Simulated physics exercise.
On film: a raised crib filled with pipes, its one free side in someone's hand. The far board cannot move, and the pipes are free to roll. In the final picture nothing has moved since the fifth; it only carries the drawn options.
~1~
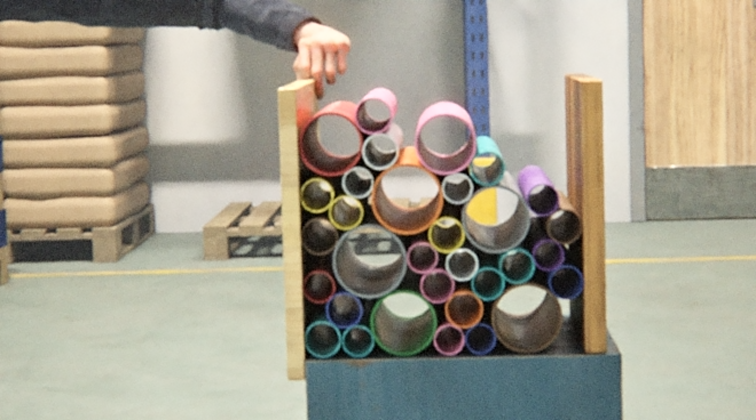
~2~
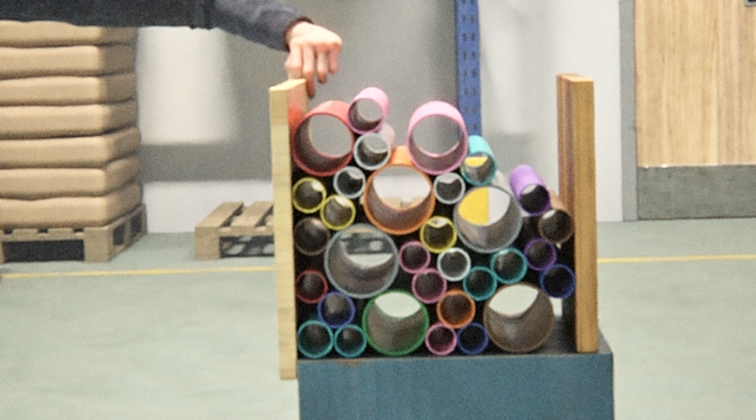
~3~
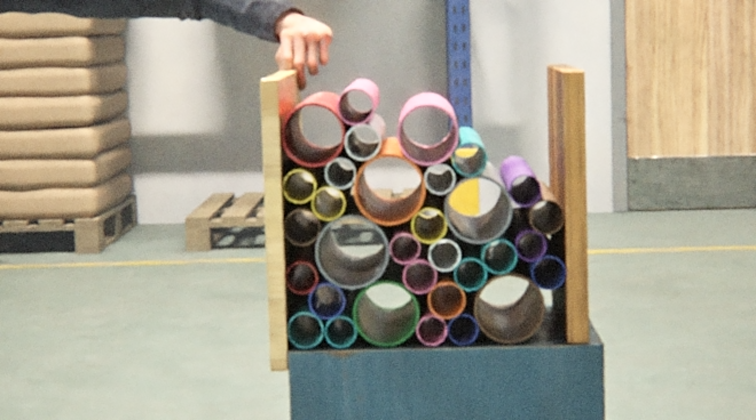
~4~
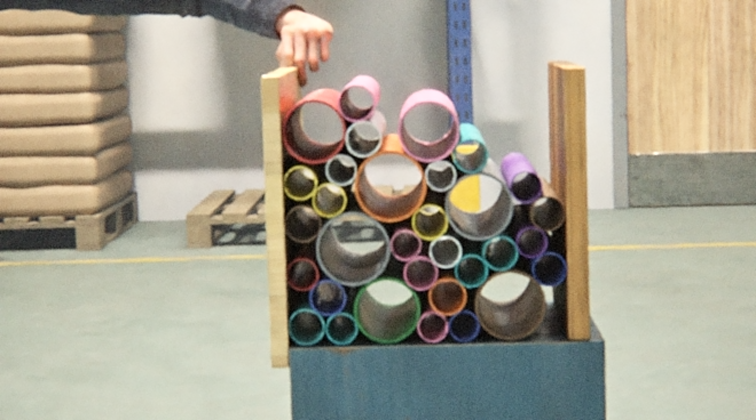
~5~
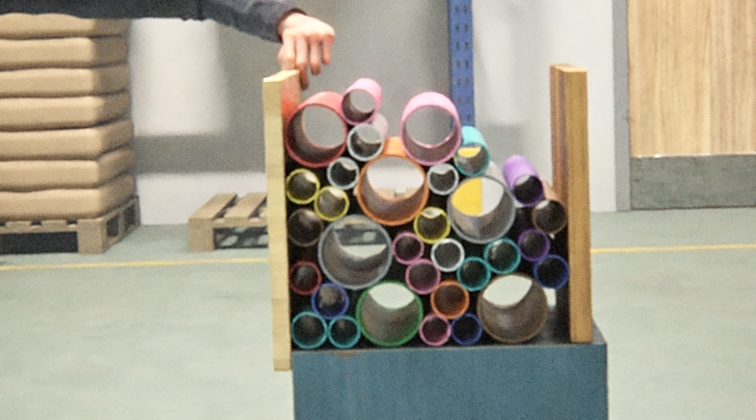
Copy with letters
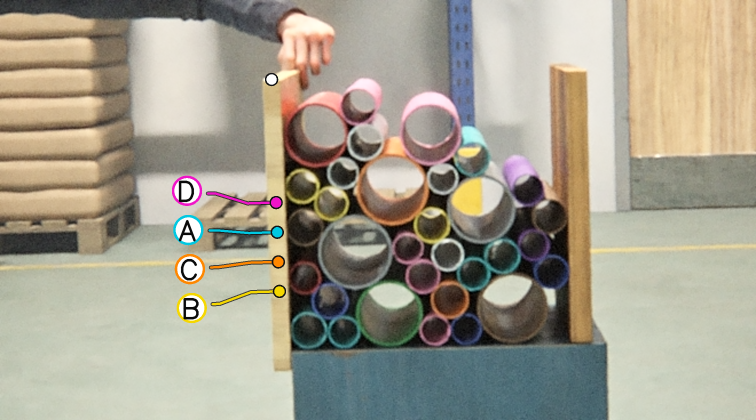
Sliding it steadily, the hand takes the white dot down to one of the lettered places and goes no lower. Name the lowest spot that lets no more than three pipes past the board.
No lower than A.
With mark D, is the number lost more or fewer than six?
Fewer than six.
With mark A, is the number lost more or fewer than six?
At A, fewer than six.
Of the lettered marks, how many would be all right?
Two of them.
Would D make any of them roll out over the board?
At D: No.
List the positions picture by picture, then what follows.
Side board (304, 219); a turquoise pipe (323, 339); a brown pipe (527, 318), in the first frame.
A brown pipe (519, 317); a pink pipe (429, 286), in the second frame.
A yellow pipe (329, 203); a grey pipe (479, 209), in the third frame.
A brown pipe (548, 213); a turquoise pipe (471, 156), in the fourth frame.
Side board (290, 210); a turquoise pipe (309, 330); a brown pipe (513, 308), in the fifth frame.
On the marked copy, A at (277, 232); B at (279, 292); C at (278, 262); D at (276, 202); the white dot at (271, 80).
Taking A. A third of the way, top of the board (284, 147).
Two thirds of the way, top of the board (287, 225).
When it is over, top of the board (287, 231), two out over the board.
As for the rest, B more than three out over the board; C four out over the board; D none out over the board.
